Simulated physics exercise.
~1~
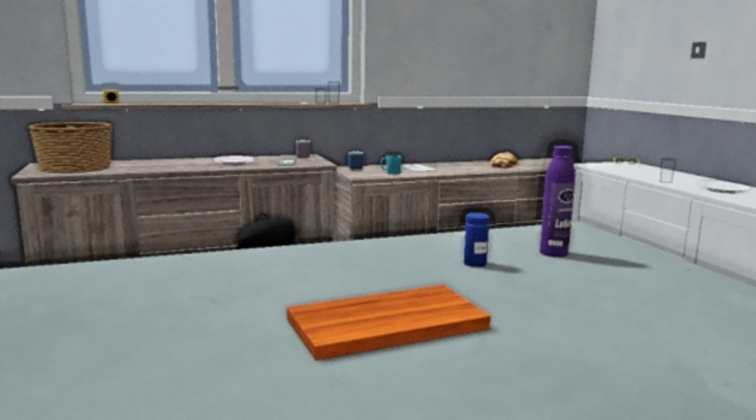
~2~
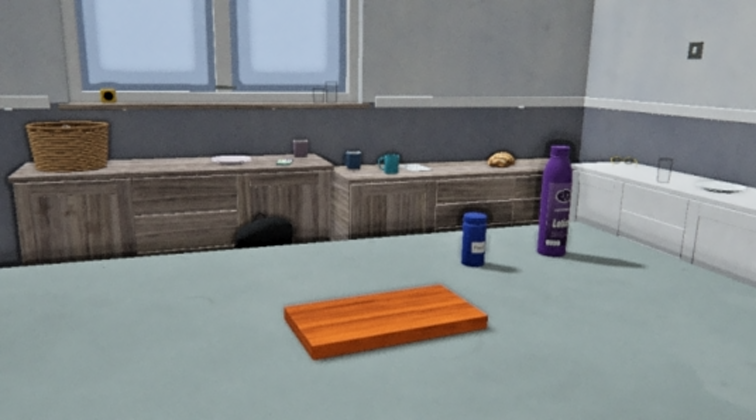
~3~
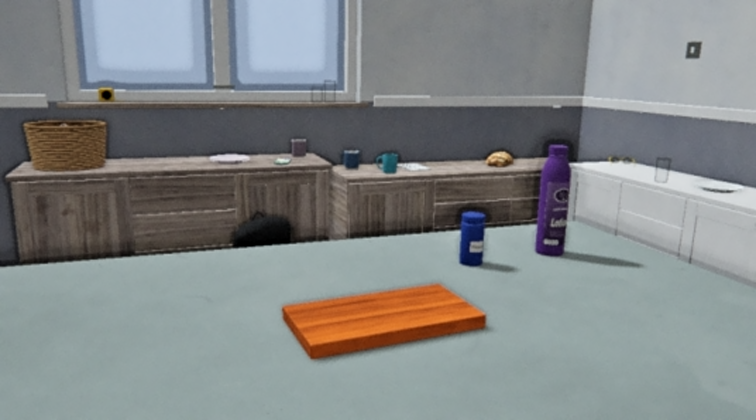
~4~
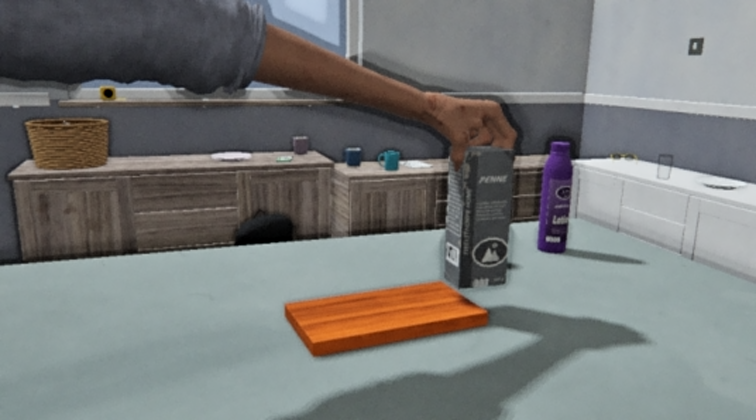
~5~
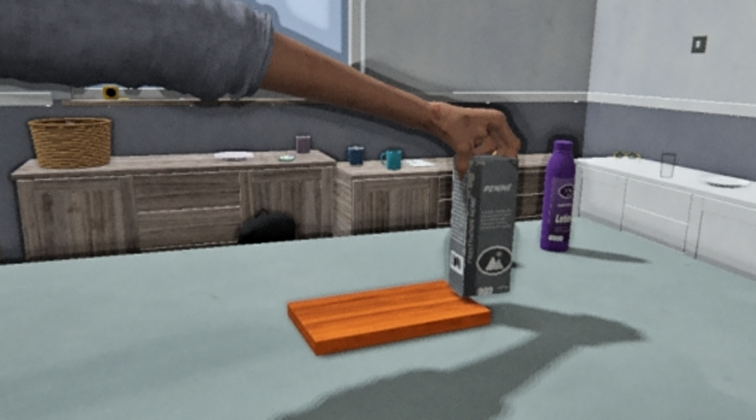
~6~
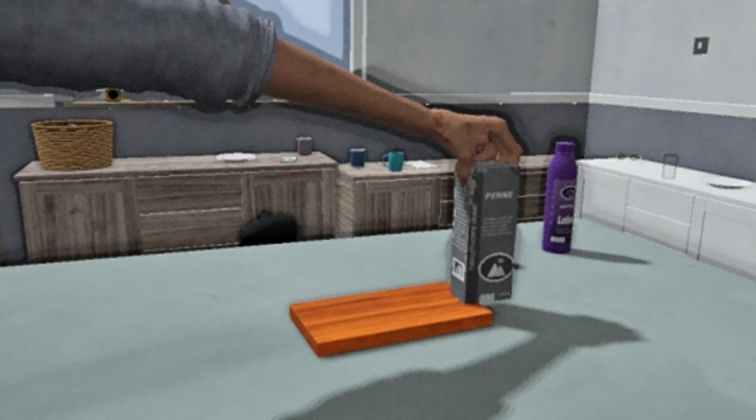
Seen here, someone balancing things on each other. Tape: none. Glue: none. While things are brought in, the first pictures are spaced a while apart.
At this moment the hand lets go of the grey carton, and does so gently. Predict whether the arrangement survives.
Basically the pile is insecure.
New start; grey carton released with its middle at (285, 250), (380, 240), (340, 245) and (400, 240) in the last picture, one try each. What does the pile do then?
The pile collapses the first time, remains standing the second time, remains standing the third time and remains standing the fourth time.
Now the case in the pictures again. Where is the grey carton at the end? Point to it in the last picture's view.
The object ends up somewhere around (568, 275).
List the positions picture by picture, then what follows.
In the first picture, the last thing is not in view yet; blue shaker (477, 240).
In the second picture, the last thing is not in view yet; purple bottle (556, 201).
In the third picture, the last thing is not in view yet; orange board (383, 317).
In the fourth picture, on its way; grey carton (478, 217).
In the fifth picture, on its way; grey carton (482, 225); purple bottle (559, 196).
In the sixth picture, set down, still held; grey carton (484, 232); orange board (390, 315).
Then, 0.40 s past the last view, grey carton rocked 35° from its first pose near (520, 239).
Then, 0.50 s past the last view, grey carton now fallen.
Then, 1.00 s past the last view, nothing new.
Finally, fallen, grey carton; the other 3 still in place. Final places as the last picture's camera would see them, grey carton near (568, 275). The pile gives way.
